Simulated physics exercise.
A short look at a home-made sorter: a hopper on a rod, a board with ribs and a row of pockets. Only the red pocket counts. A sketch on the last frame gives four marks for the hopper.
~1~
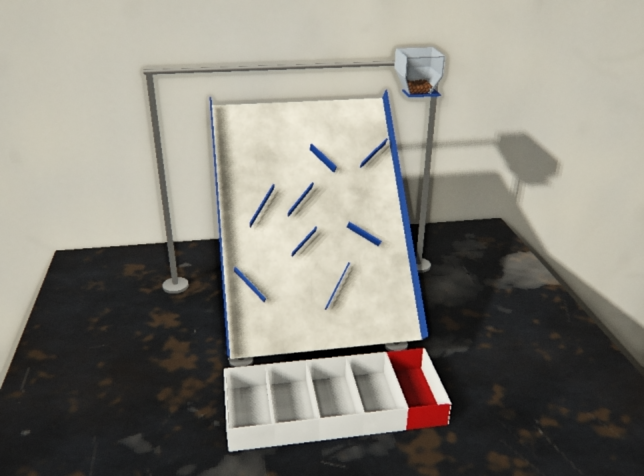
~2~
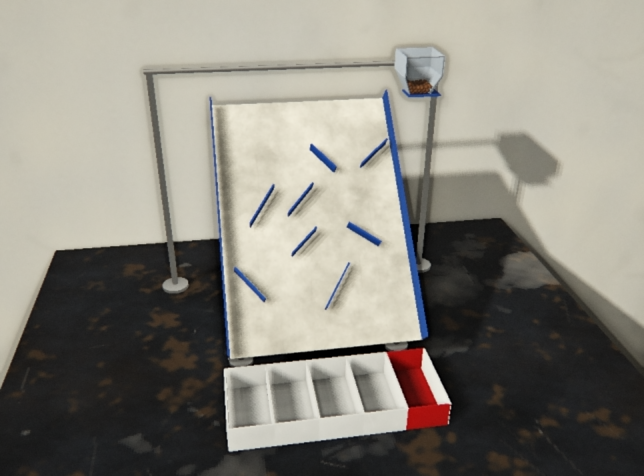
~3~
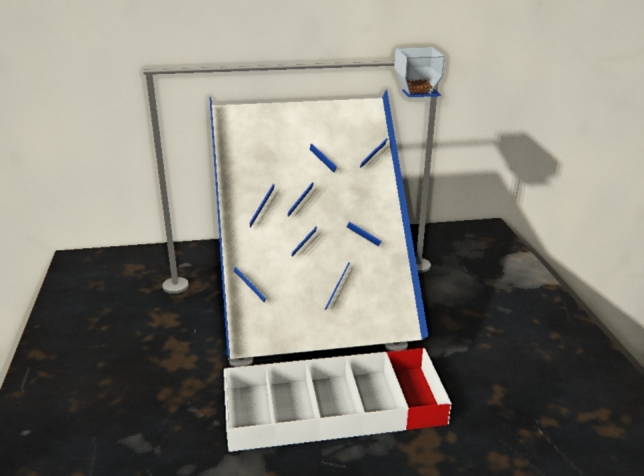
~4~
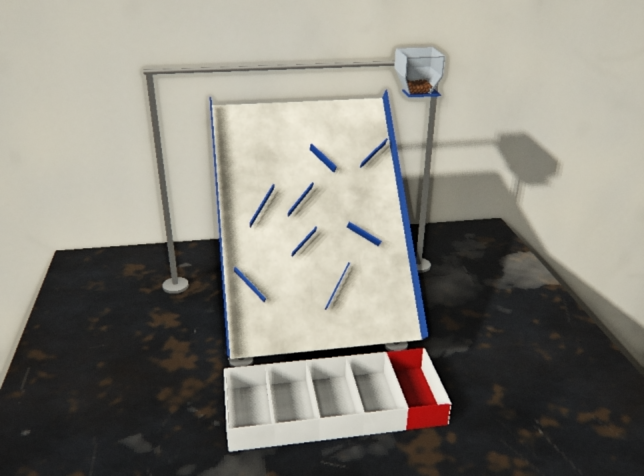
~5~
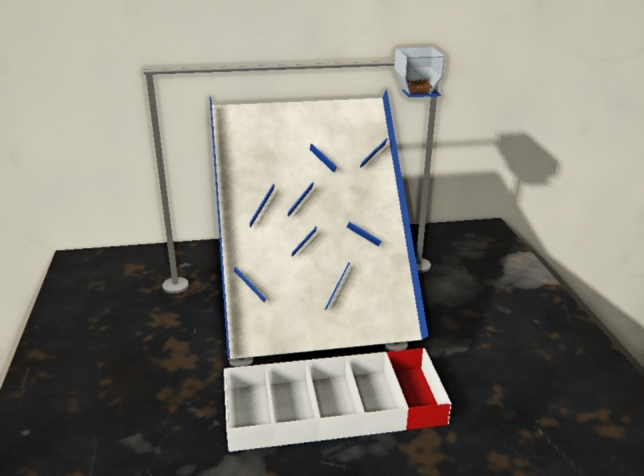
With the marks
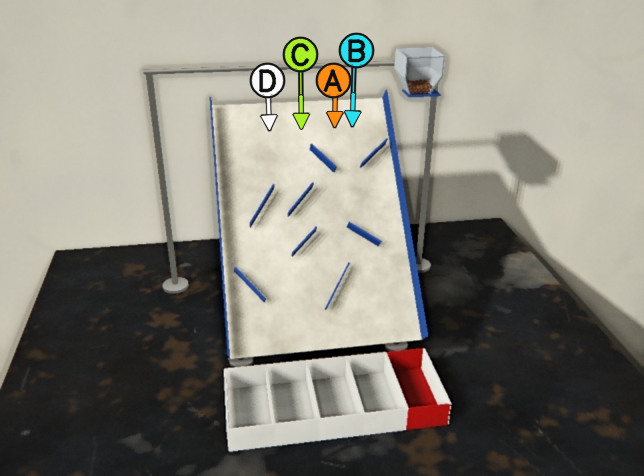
The footage shows a pale tilted board with blue ribs, a small container of brown material on a rod at the upper right, and a row of white pockets with a red one at the right end. Nothing visibly moves.
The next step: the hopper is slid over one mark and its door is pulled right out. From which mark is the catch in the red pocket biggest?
Take A.
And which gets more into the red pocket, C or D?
The answer is C.
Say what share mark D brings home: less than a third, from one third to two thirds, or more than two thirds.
Less than a third.
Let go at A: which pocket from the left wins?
The fifth from the left.
On the marked copy, mark A meets the board at (334, 121); mark B meets the board at (352, 120); mark C meets the board at (301, 123); mark D meets the board at (269, 124).
If A is chosen, all but a few in the red pocket.
If B is chosen, close to half in the red pocket, close to half in other pockets.
If C is chosen, close to a quarter in the red pocket, close to two thirds in other pockets.
If D is chosen, none at all in the red pocket, the whole lot in other pockets.
